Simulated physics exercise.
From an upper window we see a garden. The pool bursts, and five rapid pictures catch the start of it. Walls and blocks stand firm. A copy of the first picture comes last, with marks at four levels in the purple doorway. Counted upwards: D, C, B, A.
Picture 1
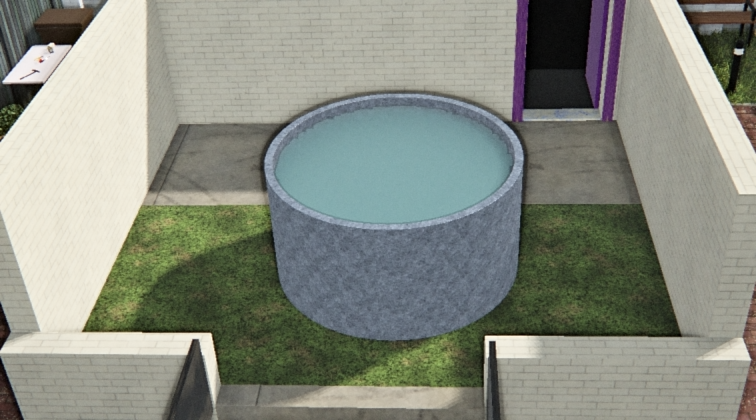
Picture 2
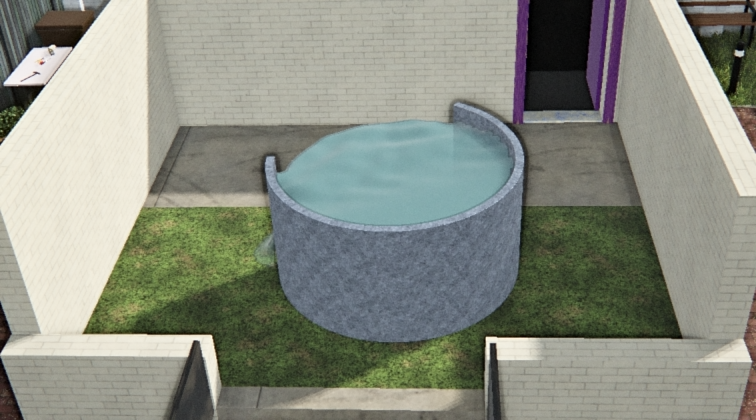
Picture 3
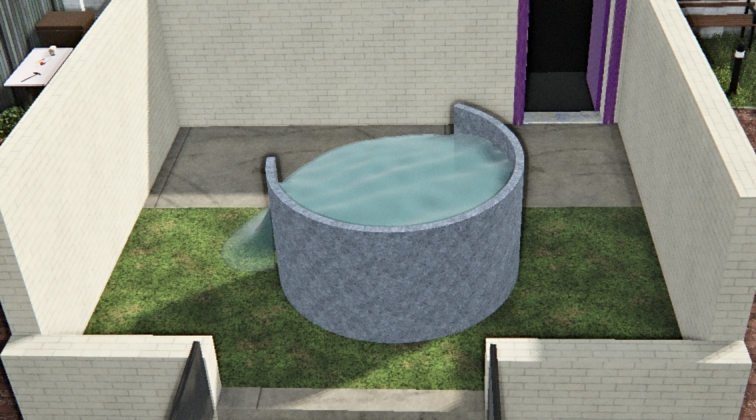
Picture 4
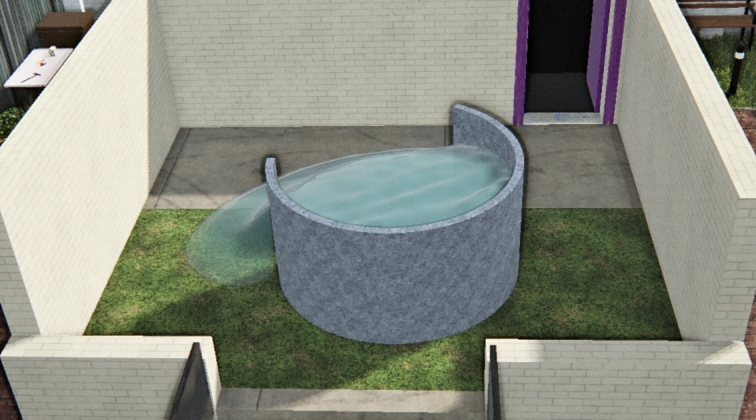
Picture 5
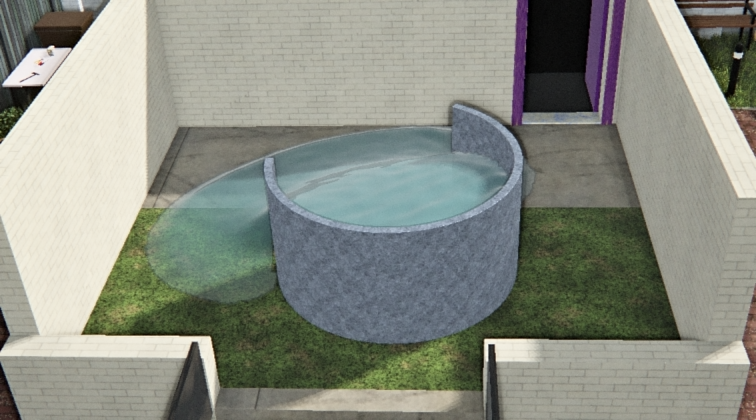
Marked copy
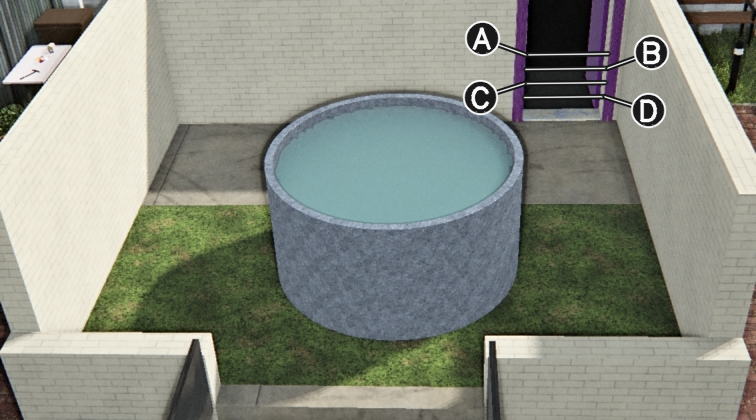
A round stone pool full of water sat still in a walled garden, then the back part of its wall vanished and water poured out behind it, spreading left across the paving and grass.
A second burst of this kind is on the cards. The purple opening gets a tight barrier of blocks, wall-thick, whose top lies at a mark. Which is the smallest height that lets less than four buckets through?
Mark D just does it.
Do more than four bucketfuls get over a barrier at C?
No.
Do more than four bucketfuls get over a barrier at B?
No, that is safe.
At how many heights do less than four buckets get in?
All of them.
On the marked copy, A at (567, 54); B at (566, 68); C at (565, 83); D at (564, 97); from the bottom up D, C, B, A.
With A, nothing gets over.
With B, nothing gets over.
With C, nothing gets over.
With D, a splash gets over, under a bucket.
